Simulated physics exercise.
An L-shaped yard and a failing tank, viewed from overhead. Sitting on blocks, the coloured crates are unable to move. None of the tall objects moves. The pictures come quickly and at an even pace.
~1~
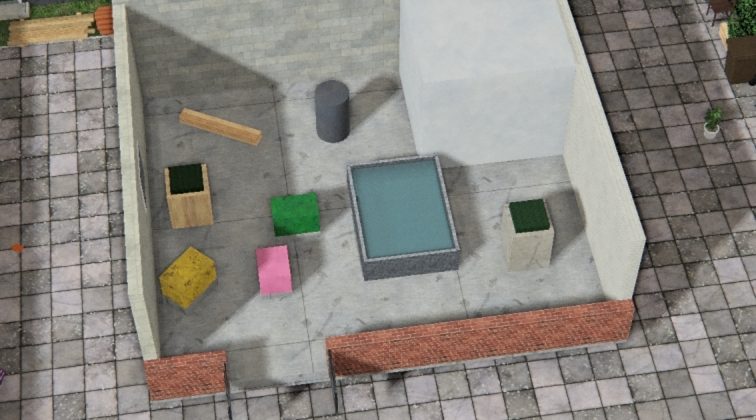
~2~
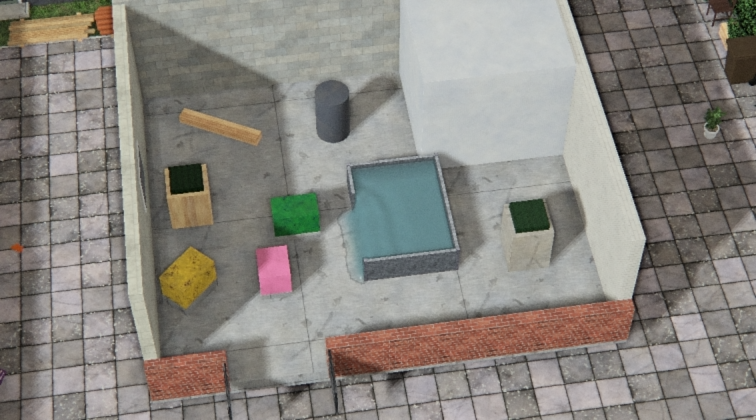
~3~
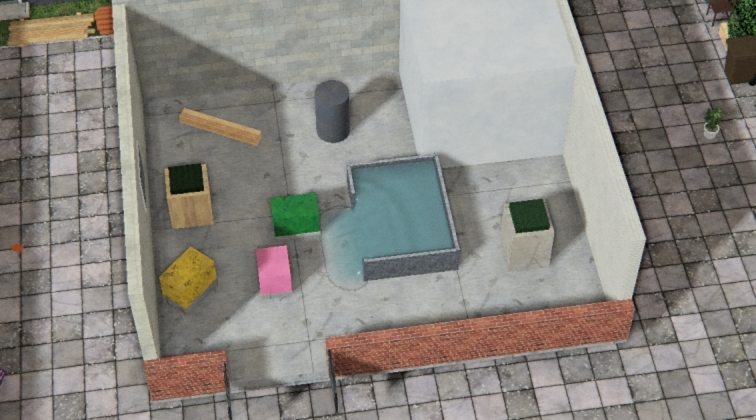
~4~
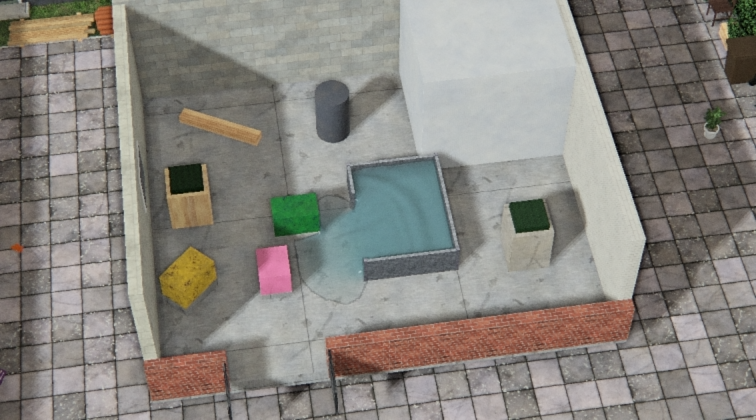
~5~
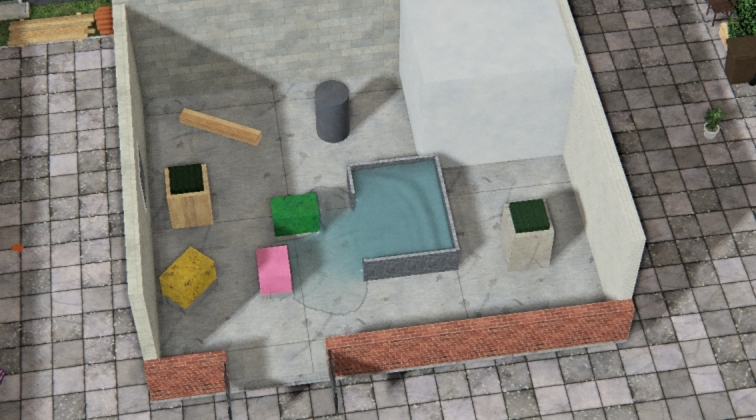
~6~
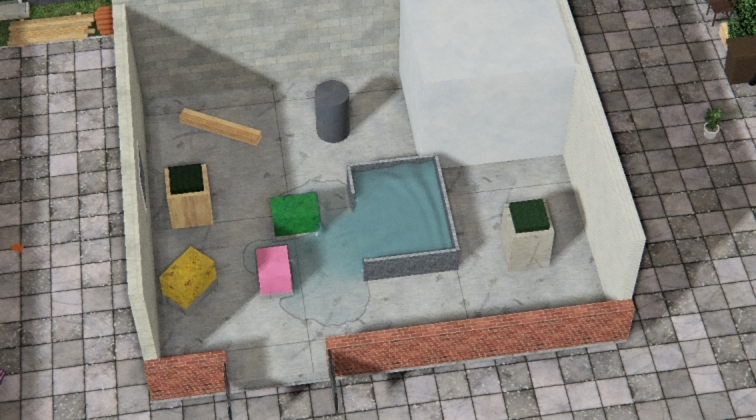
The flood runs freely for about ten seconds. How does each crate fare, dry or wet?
The green crate doesn't remain clear of the water all along. The yellow crate remains clear of the water all along. The pink crate doesn't remain clear of the water all along.
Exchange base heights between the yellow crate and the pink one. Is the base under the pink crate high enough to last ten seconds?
My guess is that the pink one is inundated.
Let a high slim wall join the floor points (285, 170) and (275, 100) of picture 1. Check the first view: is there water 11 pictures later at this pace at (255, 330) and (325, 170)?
Reached, reached.
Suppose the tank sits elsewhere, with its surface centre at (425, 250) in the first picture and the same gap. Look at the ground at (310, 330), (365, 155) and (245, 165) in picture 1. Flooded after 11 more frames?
Results in order - swamped, left untouched, left untouched.
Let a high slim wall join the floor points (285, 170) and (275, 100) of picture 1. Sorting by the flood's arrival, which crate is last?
Lab note: Final one reached is the yellow one.
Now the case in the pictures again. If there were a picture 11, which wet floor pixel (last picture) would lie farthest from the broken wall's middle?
Pixel estimate: (154, 253).
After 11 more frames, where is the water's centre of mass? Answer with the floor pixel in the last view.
Somewhere near (341, 243).
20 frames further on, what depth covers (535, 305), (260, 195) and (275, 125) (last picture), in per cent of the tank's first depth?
Roughly 0 per cent, 2 per cent and 4 per cent.
A moment on, water covers 20 % of the floor; the green crate water round its plinth, the yellow crate water round its plinth, the pink crate water round its plinth.
Next, water covers 30 % of the floor; the green crate water round its plinth, the yellow crate water round its plinth, the pink crate water round its plinth.
Then, water covers 50 % of the floor; the green crate water round its plinth, the yellow crate water round its plinth, the pink crate water round its plinth.
Later, water covers 70 % of the floor; the green crate water round its plinth, the yellow crate water round its plinth, the pink crate water round its plinth.
In the end, water covers 85 % of the floor; the green crate was topped, the yellow crate stayed above the water, the pink crate was topped.
